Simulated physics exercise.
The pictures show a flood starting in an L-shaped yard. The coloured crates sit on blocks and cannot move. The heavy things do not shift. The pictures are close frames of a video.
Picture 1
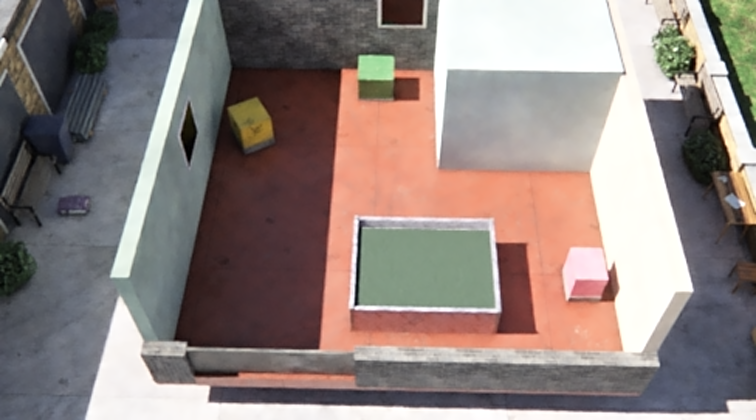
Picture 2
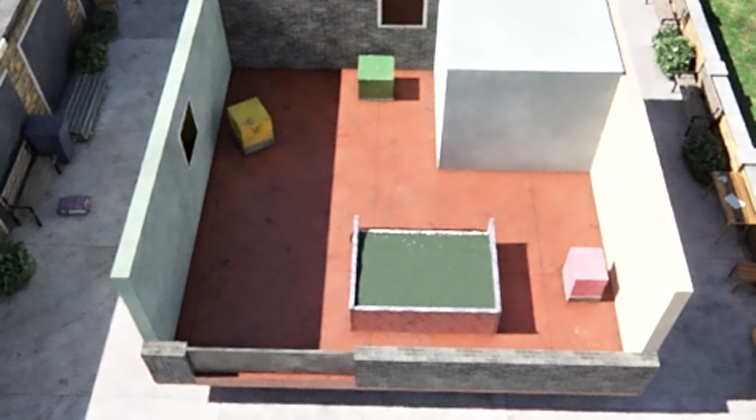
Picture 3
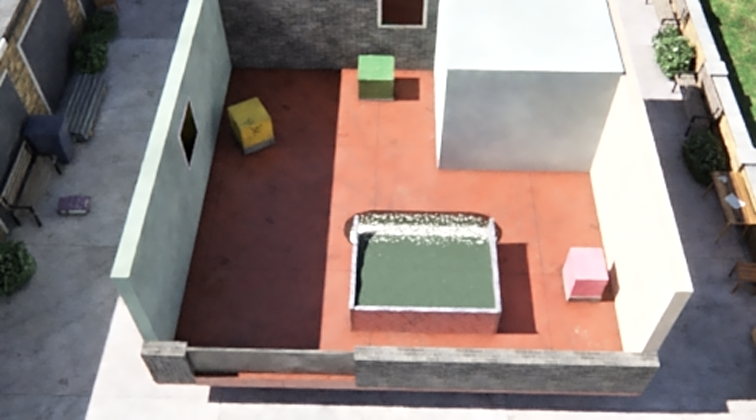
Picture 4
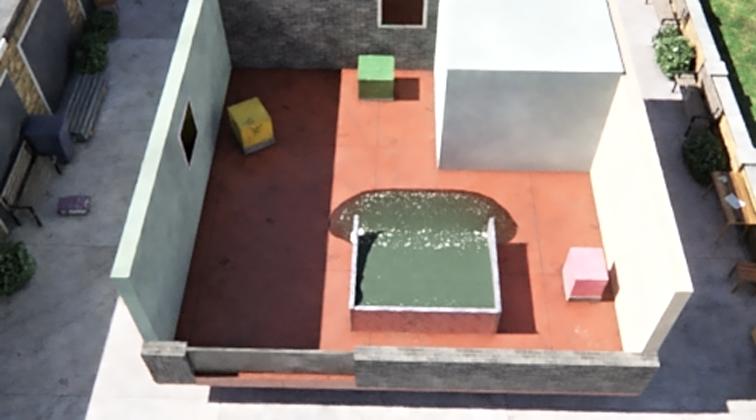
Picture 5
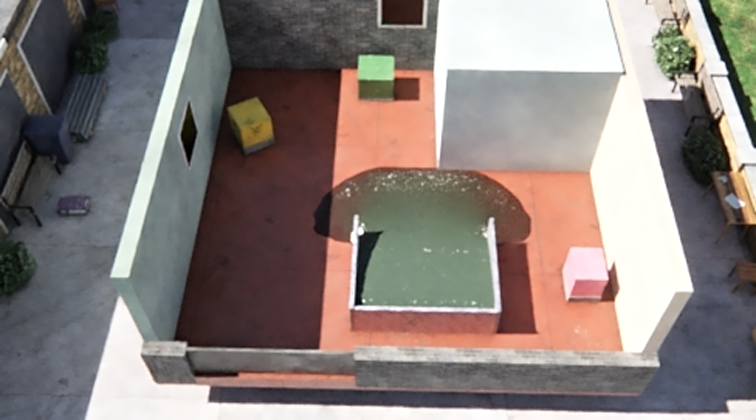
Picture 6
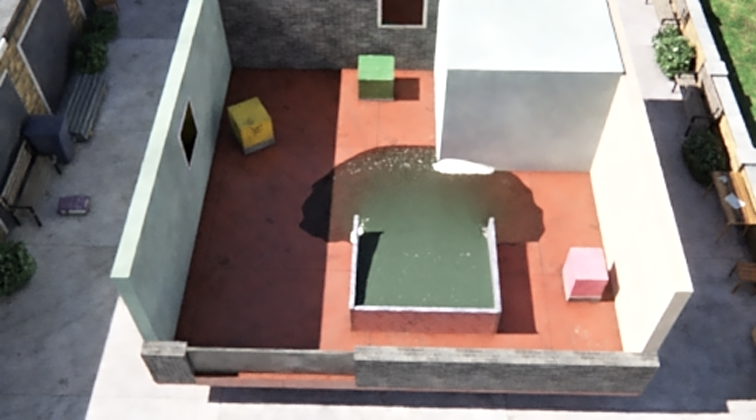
The clip opens on still green water in a tank in a walled, red-floored yard with yellow, green and pink boxes. The tank's far side opens and foaming water pours through the gap, then fans out across the floor in a widening dark sheet, splashing white against the pale block's corner.
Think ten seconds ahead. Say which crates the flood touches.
In the end: The green crate gets wet; the yellow crate gets wet; the pink crate gets wet.
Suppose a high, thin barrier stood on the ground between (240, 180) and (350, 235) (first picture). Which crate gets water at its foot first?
First comes the green crate.
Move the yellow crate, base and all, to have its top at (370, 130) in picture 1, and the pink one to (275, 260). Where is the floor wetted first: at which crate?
First comes the yellow one.
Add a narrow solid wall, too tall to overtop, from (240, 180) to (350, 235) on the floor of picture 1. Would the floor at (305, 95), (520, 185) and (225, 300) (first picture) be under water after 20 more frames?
As listed: Awash, awash, dry.
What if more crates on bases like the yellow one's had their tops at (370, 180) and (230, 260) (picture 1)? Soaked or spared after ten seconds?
In that order: Ends up wet, escapes it.
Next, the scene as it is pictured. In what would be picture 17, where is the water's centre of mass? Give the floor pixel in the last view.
Near (420, 192).
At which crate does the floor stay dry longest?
That is the pink one.
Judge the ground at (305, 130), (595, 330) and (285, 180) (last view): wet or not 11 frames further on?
As listed: Under water, free of water, wet.
A moment on, water covers 35 % of the floor; the green crate water round its plinth, the yellow crate not reached, the pink crate not reached.
Next, water covers 45 % of the floor; the green crate water round its plinth, the yellow crate water round its plinth, the pink crate not reached.
Then, water covers 60 % of the floor; the green crate water round its plinth, the yellow crate water round its plinth, the pink crate water round its plinth.
Later, water covers 85 % of the floor; the green crate water round its plinth, the yellow crate water round its plinth, the pink crate water round its plinth.
In the end, water covers 100 % of the floor; the green crate was topped, the yellow crate was topped, the pink crate was topped.
